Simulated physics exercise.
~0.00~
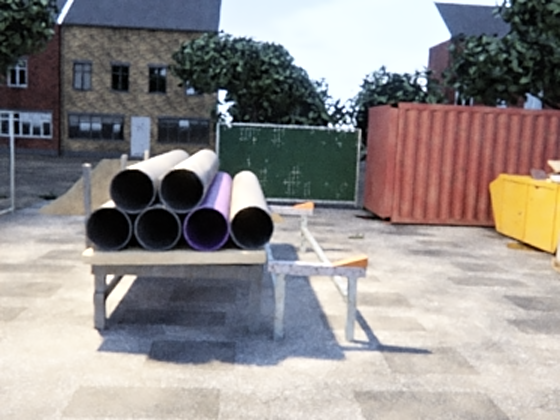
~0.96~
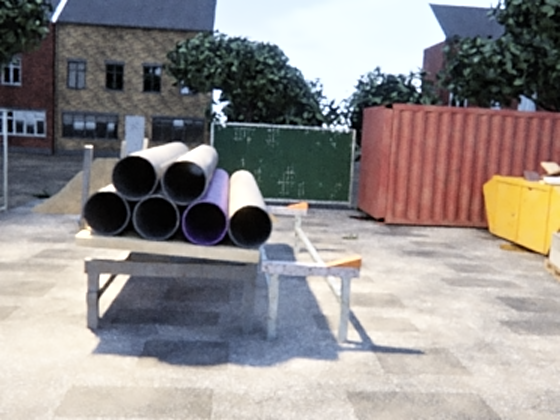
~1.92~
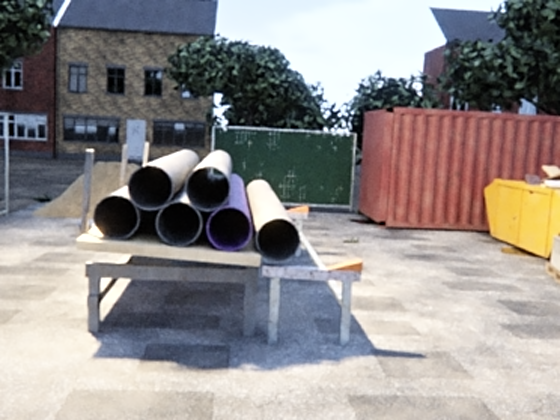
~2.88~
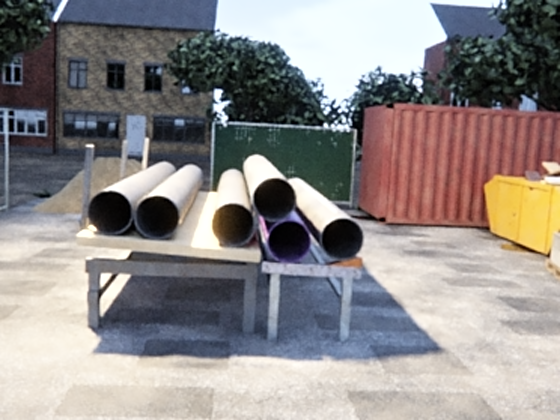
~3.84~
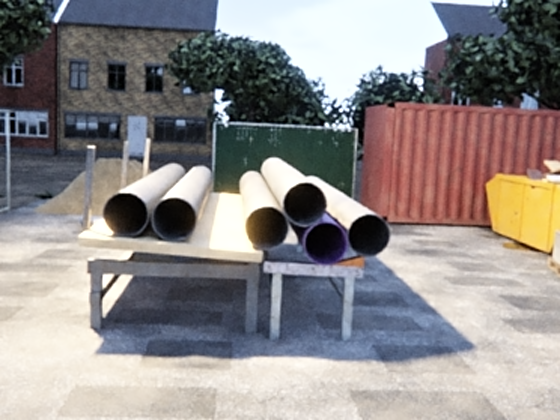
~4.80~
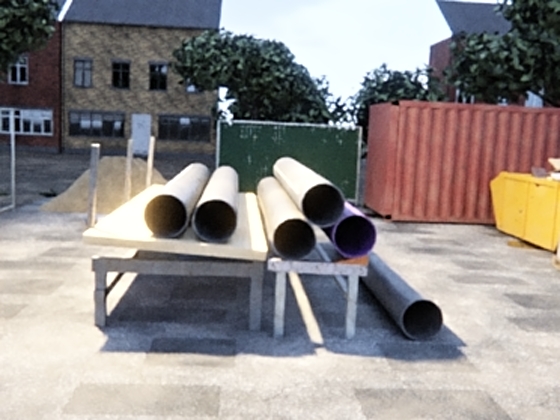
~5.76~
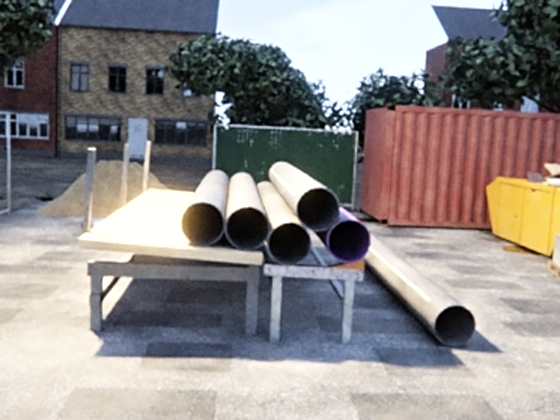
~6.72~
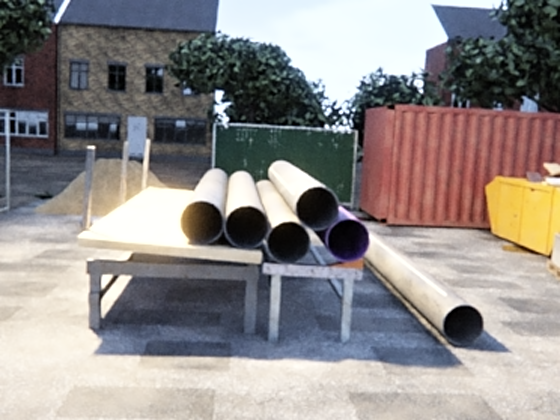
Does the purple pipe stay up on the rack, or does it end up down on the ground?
It stays up on the rack, lying near the right end with another pipe leaning over it.
